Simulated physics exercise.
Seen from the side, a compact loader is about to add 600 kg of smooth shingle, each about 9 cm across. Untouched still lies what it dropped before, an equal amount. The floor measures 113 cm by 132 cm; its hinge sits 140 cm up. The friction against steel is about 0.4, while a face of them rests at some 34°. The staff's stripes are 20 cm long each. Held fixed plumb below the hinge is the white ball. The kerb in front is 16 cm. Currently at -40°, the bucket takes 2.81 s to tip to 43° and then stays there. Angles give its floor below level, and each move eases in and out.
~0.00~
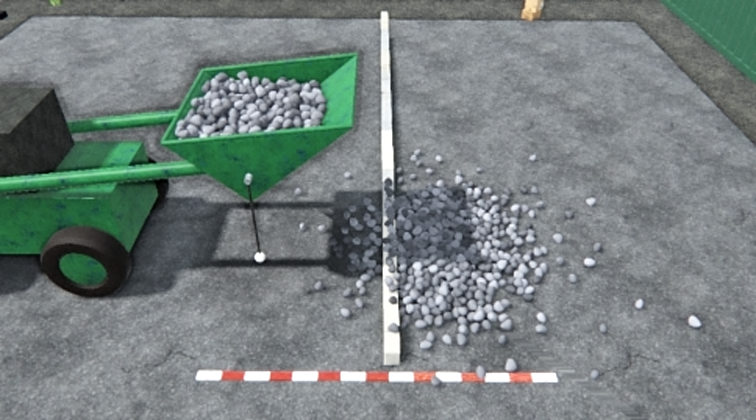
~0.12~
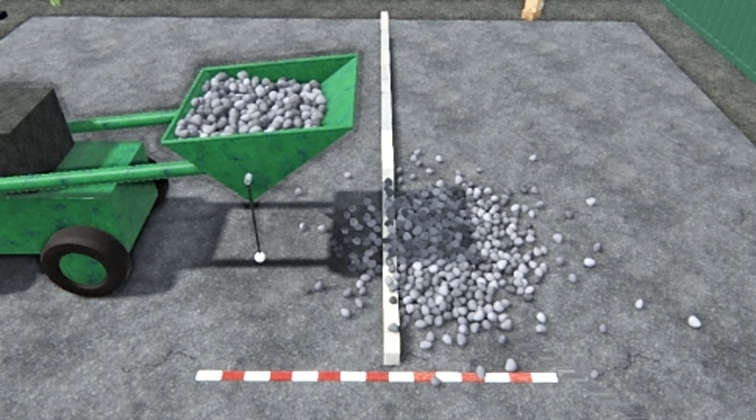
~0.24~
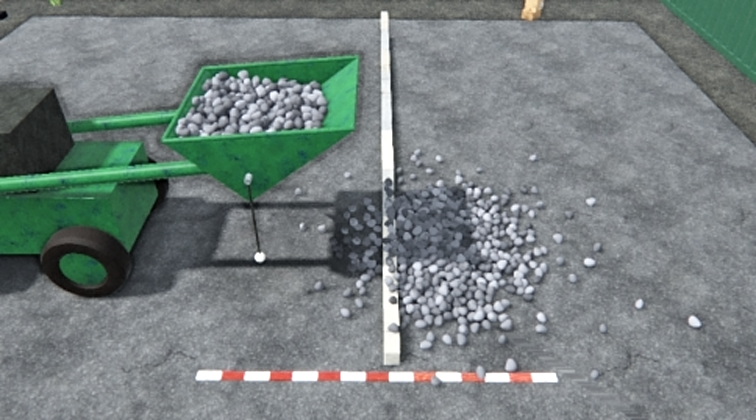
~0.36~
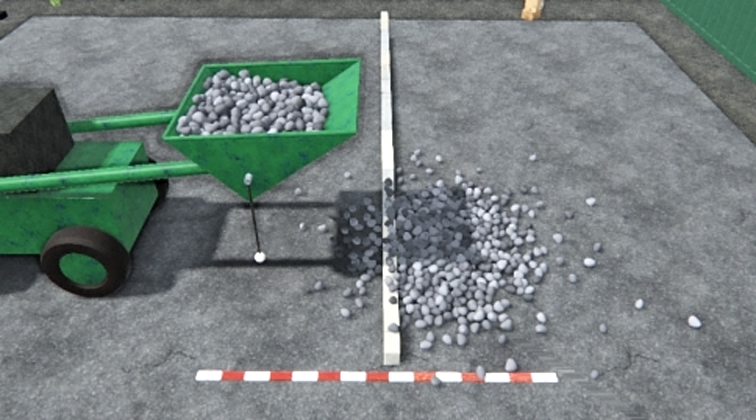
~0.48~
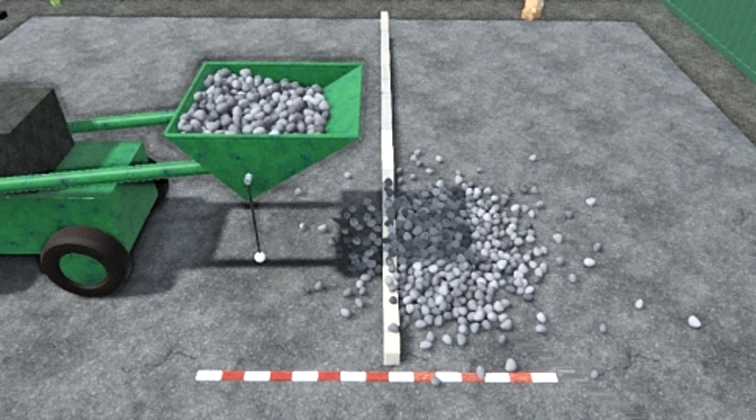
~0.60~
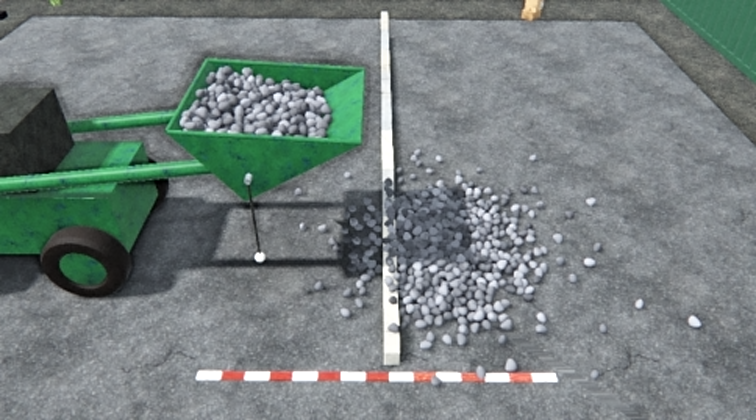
A green loader's raised bucket, full of smooth grey stones, tilted slightly forward while the machine stayed put, and the earlier pile of stones lay still around the pale kerb to the right.
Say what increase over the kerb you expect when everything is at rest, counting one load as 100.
Some 24 per cent is added.
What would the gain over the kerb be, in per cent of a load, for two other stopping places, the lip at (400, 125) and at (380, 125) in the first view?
The first position would add some 80 per cent, the second some 60.
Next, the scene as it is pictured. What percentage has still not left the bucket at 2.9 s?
Roughly 0 per cent of its load.
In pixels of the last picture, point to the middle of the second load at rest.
Centre at roughly (370, 242).
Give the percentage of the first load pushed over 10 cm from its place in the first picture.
5 %.
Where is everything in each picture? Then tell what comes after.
The first picture shows lip at (352, 126), floor tilted -40°, highest stones at (258, 91). The earlier load is highest near (410, 247), 22 cm above ground level, 11 % on this side of the kerb, 88 % over the kerb.
The second picture shows lip at (353, 127), floor tilted -40°, highest stones at (248, 90); the stones move at 0.0 m/s on average.
The third picture shows lip at (354, 129), floor tilted -38°, highest stones at (237, 90); the stones move at 0.1 m/s on average.
In the fourth picture, the bucket is at -36°, its lip at (356, 132); the top of the load is at (221, 90); the stones move at 0.1 m/s on average.
The fifth picture shows lip at (359, 137), floor tilted -34°, highest stones at (222, 86); the stones move at 0.1 m/s on average.
In the sixth picture, the bucket is at -30°, its lip at (361, 143); the top of the load is at (215, 83); the stones move at 0.1 m/s on average.
After 2.1 s the floor is at 30°; in per cent of one load, 89 in the bucket, 22 on this side of the kerb, 88 over the kerb; the foremost stones are at (598, 248).
After 2.9 s the floor is at 43°; in per cent of one load, 2 in the bucket, 88 on this side of the kerb, 110 over the kerb; the foremost stones are at (598, 248).
After 3.3 s the floor is at 43°; in per cent of one load, 0 in the bucket, 88 on this side of the kerb, 112 over the kerb; the foremost stones are at (598, 248).
After 6.1 s the floor is at 43°; in per cent of one load, 0 in the bucket, 88 on this side of the kerb, 112 over the kerb; the foremost stones are at (598, 248). Net gain over the kerb, 24.
